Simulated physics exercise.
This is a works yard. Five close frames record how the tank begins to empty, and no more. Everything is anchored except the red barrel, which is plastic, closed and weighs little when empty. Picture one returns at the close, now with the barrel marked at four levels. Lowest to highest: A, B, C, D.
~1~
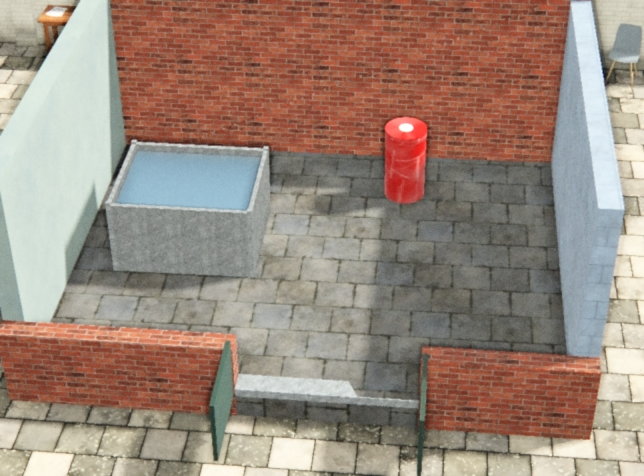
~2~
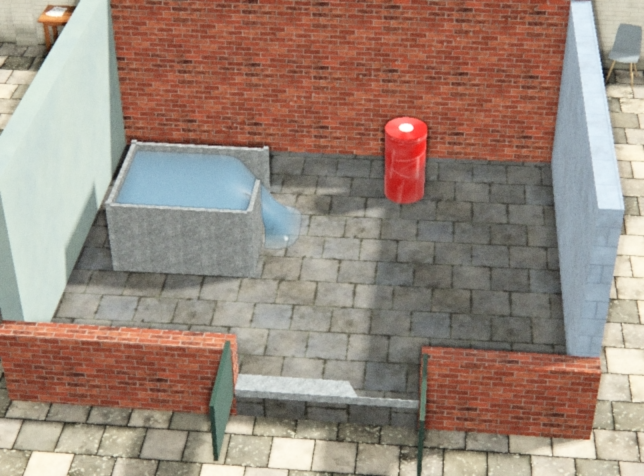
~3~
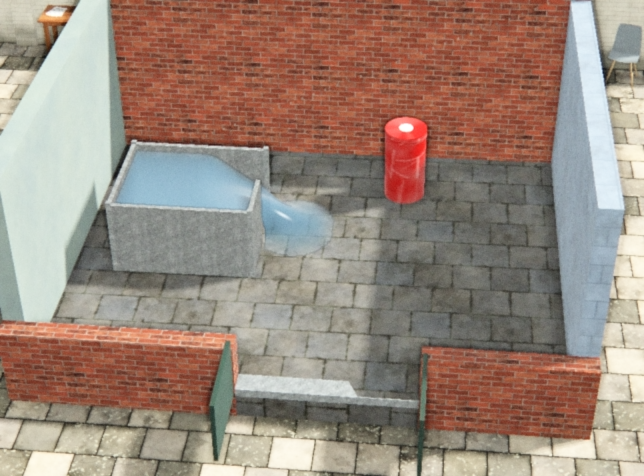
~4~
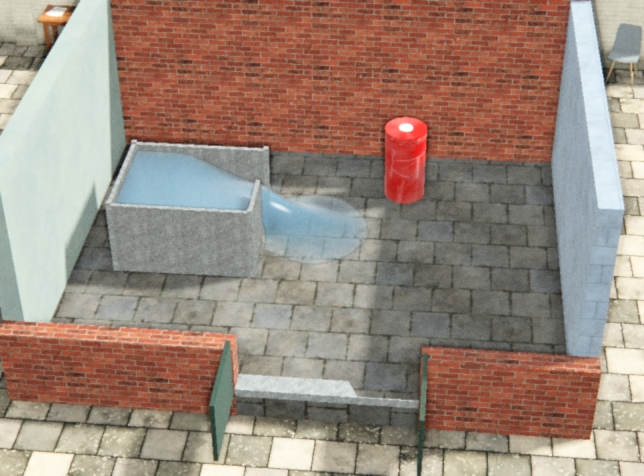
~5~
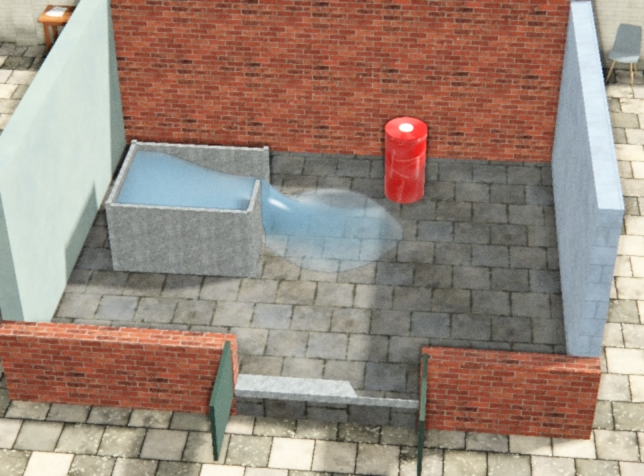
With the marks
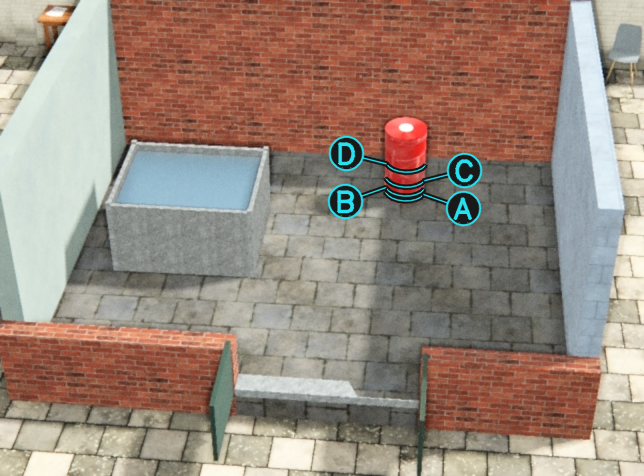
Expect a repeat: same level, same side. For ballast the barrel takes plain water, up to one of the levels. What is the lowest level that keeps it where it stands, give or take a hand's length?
Take D.
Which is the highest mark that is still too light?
It is C.
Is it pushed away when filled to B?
Yes, that goes wrong.
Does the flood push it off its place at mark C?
Yes, that goes wrong.
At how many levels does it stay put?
One of them.
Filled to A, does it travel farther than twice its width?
Yes.
In cyan, A at (403, 200); B at (404, 196); C at (404, 187); D at (405, 172); from the bottom up A, B, C, D.
Choosing A, it is pushed about 4 times its own width away.
Choosing B, it is pushed about 3 times its own width away.
Choosing C, it is pushed about its own width away.
Choosing D, it does not move.
